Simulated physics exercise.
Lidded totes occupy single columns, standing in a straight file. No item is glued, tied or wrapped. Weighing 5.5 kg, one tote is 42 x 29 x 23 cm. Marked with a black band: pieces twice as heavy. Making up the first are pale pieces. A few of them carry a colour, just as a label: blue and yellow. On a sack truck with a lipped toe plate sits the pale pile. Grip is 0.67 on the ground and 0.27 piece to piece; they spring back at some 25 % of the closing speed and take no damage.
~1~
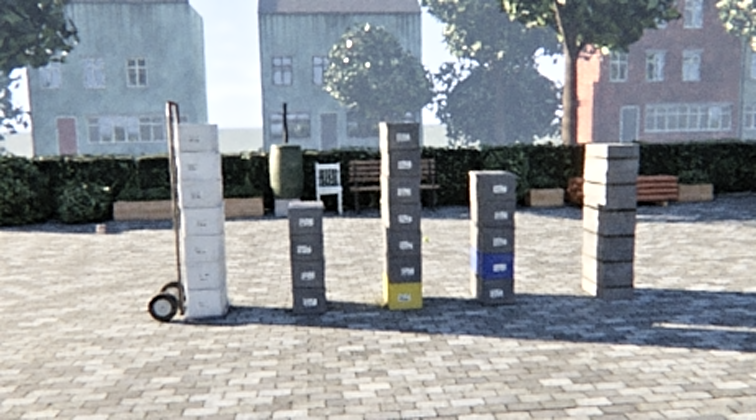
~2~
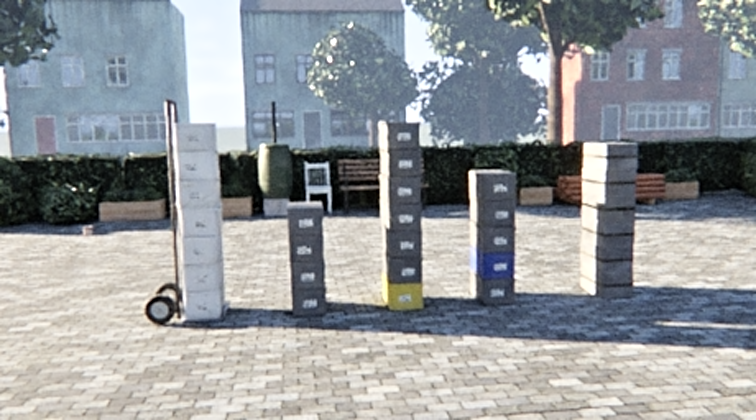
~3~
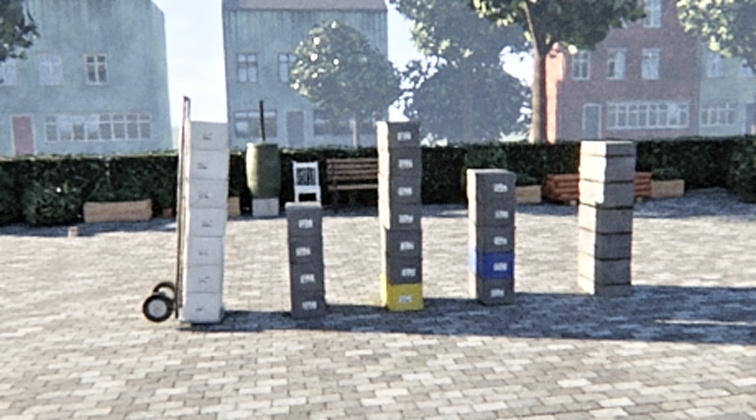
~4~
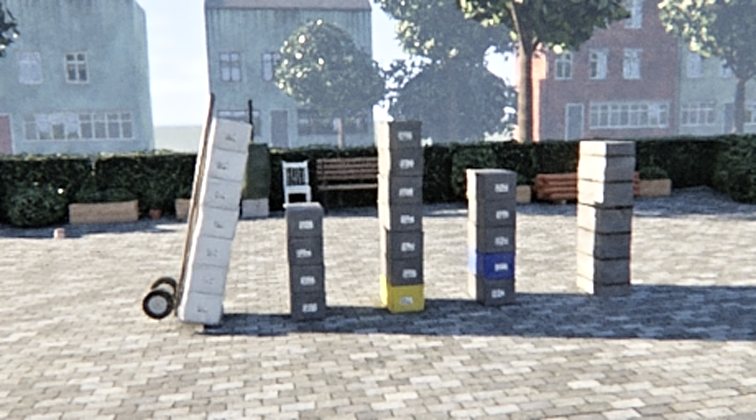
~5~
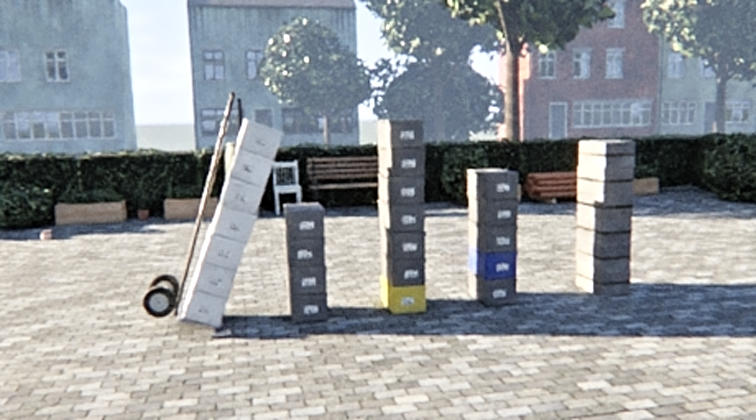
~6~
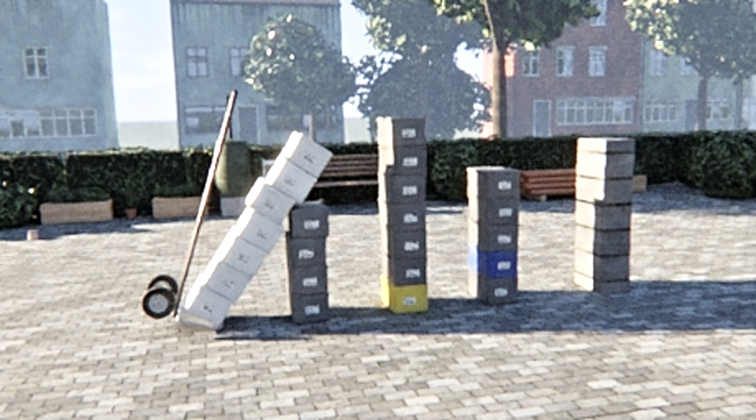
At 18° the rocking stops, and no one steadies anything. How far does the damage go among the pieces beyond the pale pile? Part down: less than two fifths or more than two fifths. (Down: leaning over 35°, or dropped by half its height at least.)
It settles higher than two fifths.
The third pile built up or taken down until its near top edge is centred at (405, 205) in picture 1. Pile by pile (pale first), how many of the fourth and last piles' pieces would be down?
Down by pile: Fourth 0, last 0.
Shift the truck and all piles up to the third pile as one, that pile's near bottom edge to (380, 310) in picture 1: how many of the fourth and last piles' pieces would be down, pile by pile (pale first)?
Pile by pile, fourth 5 and last 6.
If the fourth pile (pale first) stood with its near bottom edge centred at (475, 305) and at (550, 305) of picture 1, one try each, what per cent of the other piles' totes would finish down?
In order, 90 then 50 per cent.
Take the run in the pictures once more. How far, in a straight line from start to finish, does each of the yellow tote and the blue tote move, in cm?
Well, the yellow finishes about 10 cm from where it began, while the blue finishes about 40 cm from its start.
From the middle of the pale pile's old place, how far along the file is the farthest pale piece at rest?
About 170 cm.
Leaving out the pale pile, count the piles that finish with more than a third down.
That comes to 3.
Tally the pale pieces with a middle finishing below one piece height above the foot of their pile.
3.
Then, 0.28 s past the last view, 7 of the pale pile down; none of the 22 other totes down, 5 disturbed.
Then, 0.84 s past the last view, 7 of the pale pile down; 4 of the 22 other totes down; yellow tote 8° from how it stood.
Then, 1.44 s past the last view, 6 of the pale pile down; 11 of the 22 other totes down; yellow tote 36° from how it stood; blue tote 13° from how it stood.
Then, 1.86 s past the last view, 6 of the pale pile down; 15 of the 22 other totes down; blue tote on its side; yellow tote 39° from how it stood.
In the end, 6 of the pale pile down; 15 of the 22 other totes down; blue tote on its side; yellow tote 39° from how it stood. That is 68 per cent. From the last view, middles, blue tote near (532, 278), yellow tote near (417, 284).
